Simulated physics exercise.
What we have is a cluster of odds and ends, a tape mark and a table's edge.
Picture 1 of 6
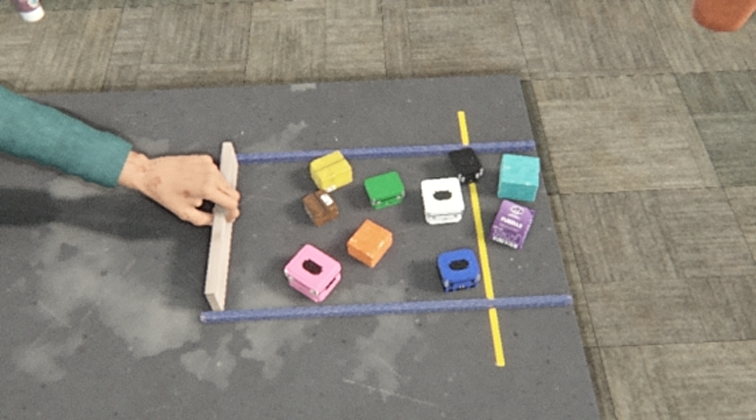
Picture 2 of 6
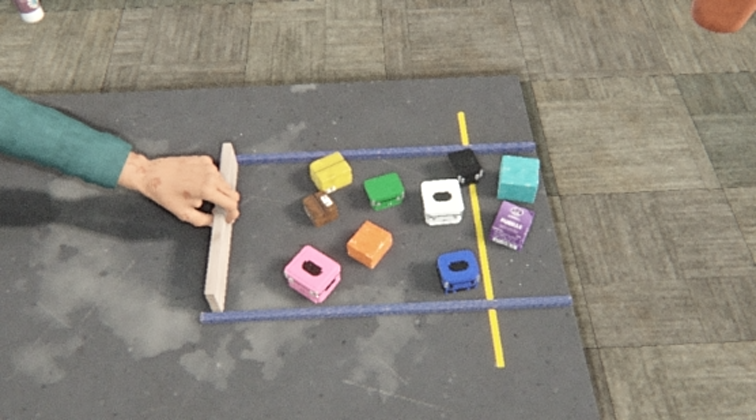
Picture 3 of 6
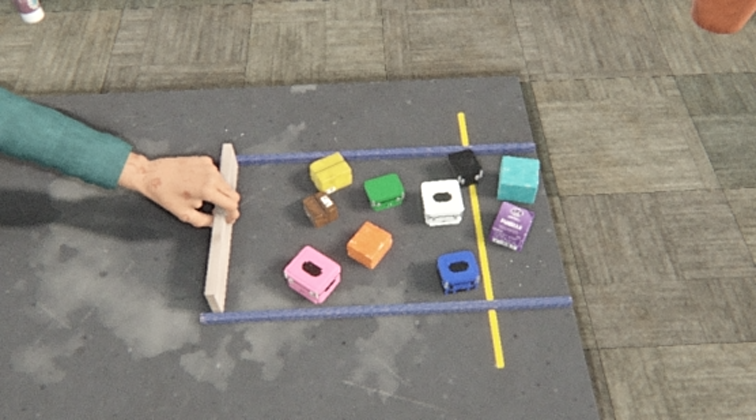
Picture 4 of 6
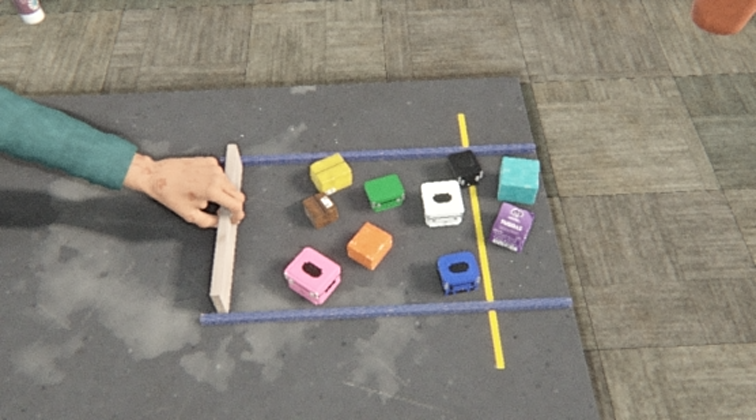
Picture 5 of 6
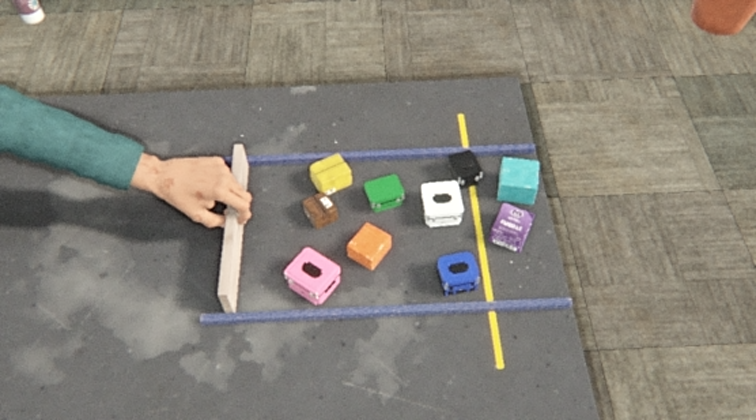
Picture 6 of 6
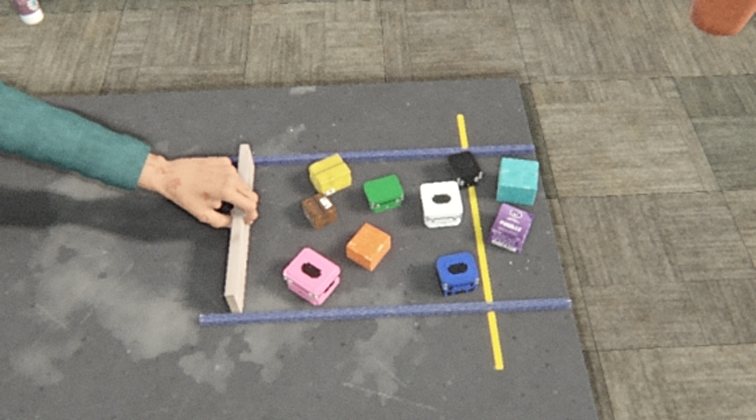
A hand sliding an upright board slightly right across a dark table, while the scattered colourful blocks near yellow tape stay still.
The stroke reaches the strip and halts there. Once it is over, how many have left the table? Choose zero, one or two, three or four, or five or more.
One or two of them have left the table.
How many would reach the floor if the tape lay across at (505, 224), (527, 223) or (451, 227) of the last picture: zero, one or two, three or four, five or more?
Three to four; five or more; zero.
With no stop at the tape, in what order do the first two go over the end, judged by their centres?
The order is the purple box, then the turquoise block.
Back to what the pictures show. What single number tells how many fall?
The number that fall is 2.
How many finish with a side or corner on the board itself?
4 of them.
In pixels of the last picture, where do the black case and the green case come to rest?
One ends up near (522, 160) and the other near (504, 185).
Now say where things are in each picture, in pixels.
The first frame shows turquoise block (518, 178); purple box (512, 225); black case (464, 167); board (223, 223); tape (478, 222).
The second frame shows purple box (512, 226); green case (384, 192).
The third frame shows black case (464, 169); yellow box (331, 174).
The fourth frame shows turquoise block (518, 181); white case (442, 204).
The fifth frame shows purple box (512, 227); blue case (458, 274).
The sixth frame shows turquoise block (517, 181); purple box (511, 228); black case (463, 171); board (241, 225); tape (477, 225).
Early on, none off yet; turquoise block at rest near (517, 181); purple box at rest near (511, 228); black case at rest near (463, 171).
Finally, the number that fall off is one or two; lost, purple box and turquoise block.
